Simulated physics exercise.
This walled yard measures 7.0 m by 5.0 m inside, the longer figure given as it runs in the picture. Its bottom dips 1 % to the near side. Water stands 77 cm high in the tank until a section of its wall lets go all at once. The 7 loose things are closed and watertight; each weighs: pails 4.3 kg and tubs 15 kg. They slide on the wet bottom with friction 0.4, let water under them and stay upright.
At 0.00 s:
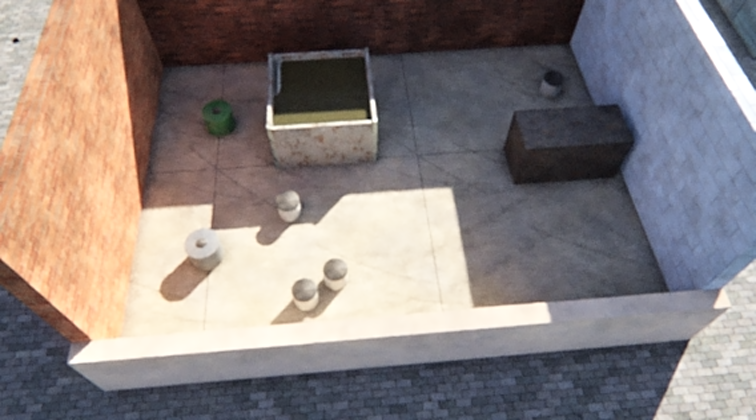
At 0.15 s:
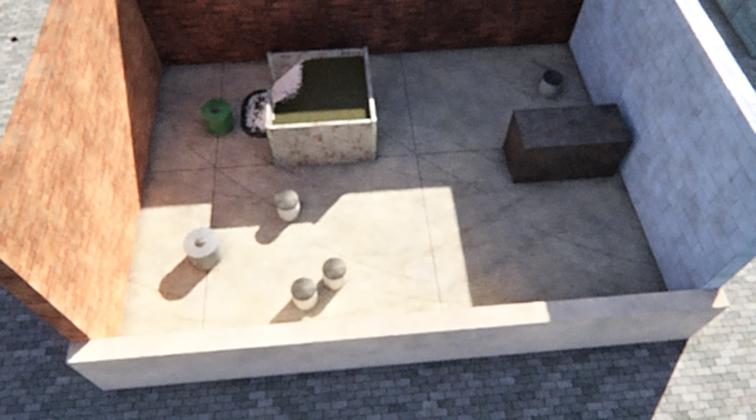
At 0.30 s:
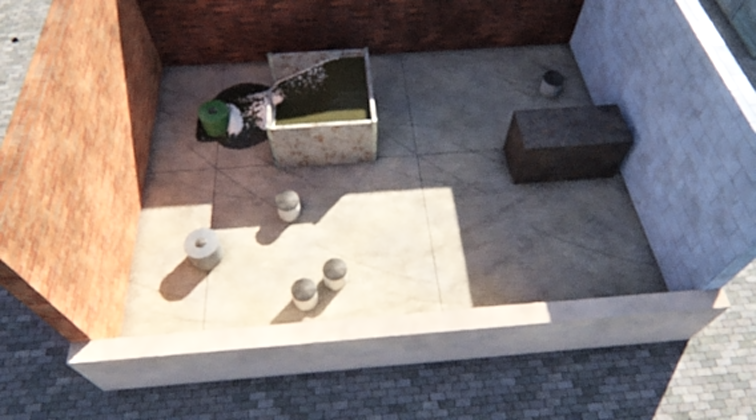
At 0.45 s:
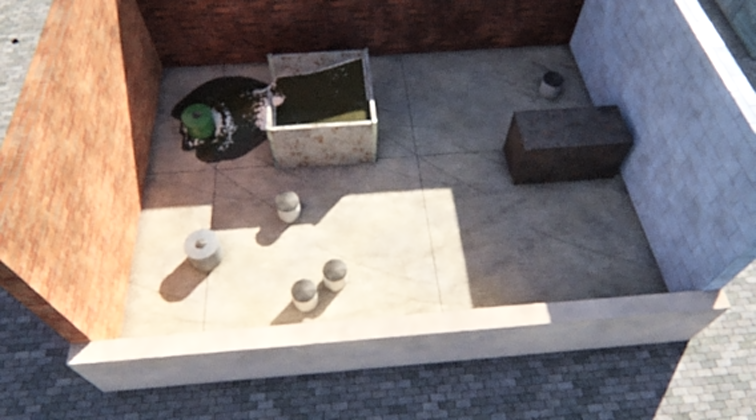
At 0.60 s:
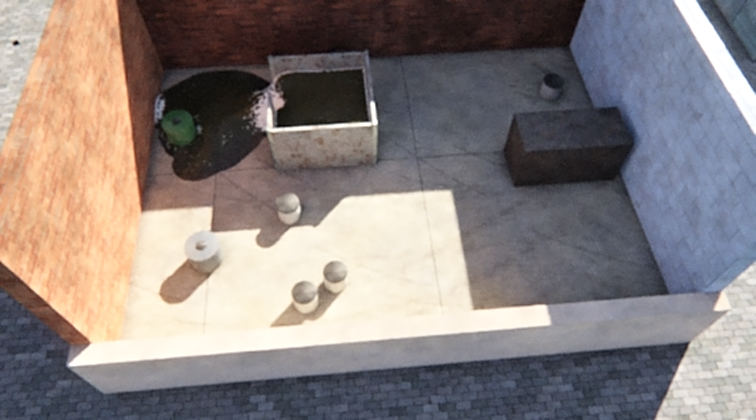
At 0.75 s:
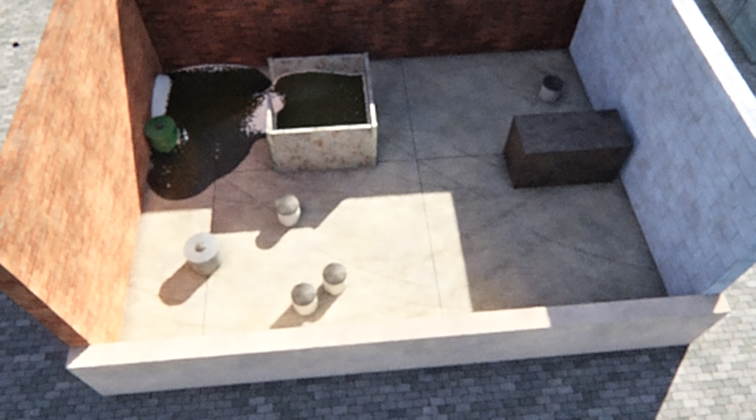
In a walled yard with a stone tank, a dark block and several small pails and tubs, water pours from the tank's left side onto the floor. The dark pool spreads around the green tub, which slides left toward the brick wall, while the water widens along that wall and the other objects stay still.
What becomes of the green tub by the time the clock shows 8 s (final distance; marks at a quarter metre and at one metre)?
The green tub travels far.
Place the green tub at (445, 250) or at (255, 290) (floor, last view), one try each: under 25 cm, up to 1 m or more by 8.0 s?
In turn: It stays put; it travels far.
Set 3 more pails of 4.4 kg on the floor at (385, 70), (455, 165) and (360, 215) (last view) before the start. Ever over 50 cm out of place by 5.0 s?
In turn: Over, under, under.
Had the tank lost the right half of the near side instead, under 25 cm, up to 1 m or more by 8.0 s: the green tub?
In that case the green tub holds its place.
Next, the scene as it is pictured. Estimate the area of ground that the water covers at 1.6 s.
Roughly 7.0 m2.
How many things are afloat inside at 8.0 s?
0 of them.
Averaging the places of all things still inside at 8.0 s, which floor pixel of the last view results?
At about (414, 201).
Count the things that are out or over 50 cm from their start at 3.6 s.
By then 3.
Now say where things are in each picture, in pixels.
The green tub at (217, 111), on the bottom; water covers 1.9 m2; 0 of 7 have shifted, in the first picture.
The green tub at (216, 110), on the bottom; 2.3 m2 under water; 0 of 7 have shifted, in the second picture.
The green tub at (213, 111) rests on the ground, 5 cm from its start; water covers 2.9 m2; 0 of 7 have shifted, in the third picture.
The green tub at (197, 115), on the bottom, 29 cm from its start; 3.7 m2 under water; 1 of 7 have shifted, in the fourth picture.
The green tub at (177, 121), on the bottom, 60 cm from its start; 4.8 m2 under water; 1 of 7 have shifted, in the fifth picture.
The green tub at (159, 126) rests on the ground, 84 cm from its start; 5.7 m2 under water; 1 of 7 have shifted, in the sixth picture.
After 1.6 s the green tub is near (158, 168), 1.2 m from its start, aground; 0 afloat.
After 3.6 s the green tub is near (231, 252), 2.4 m from its start, aground; 0 afloat.
After 5.6 s the green tub is near (266, 257), 2.6 m from its start, aground; 0 afloat.
After 8.0 s the green tub is near (277, 255), 2.7 m from its start, aground; 0 afloat.
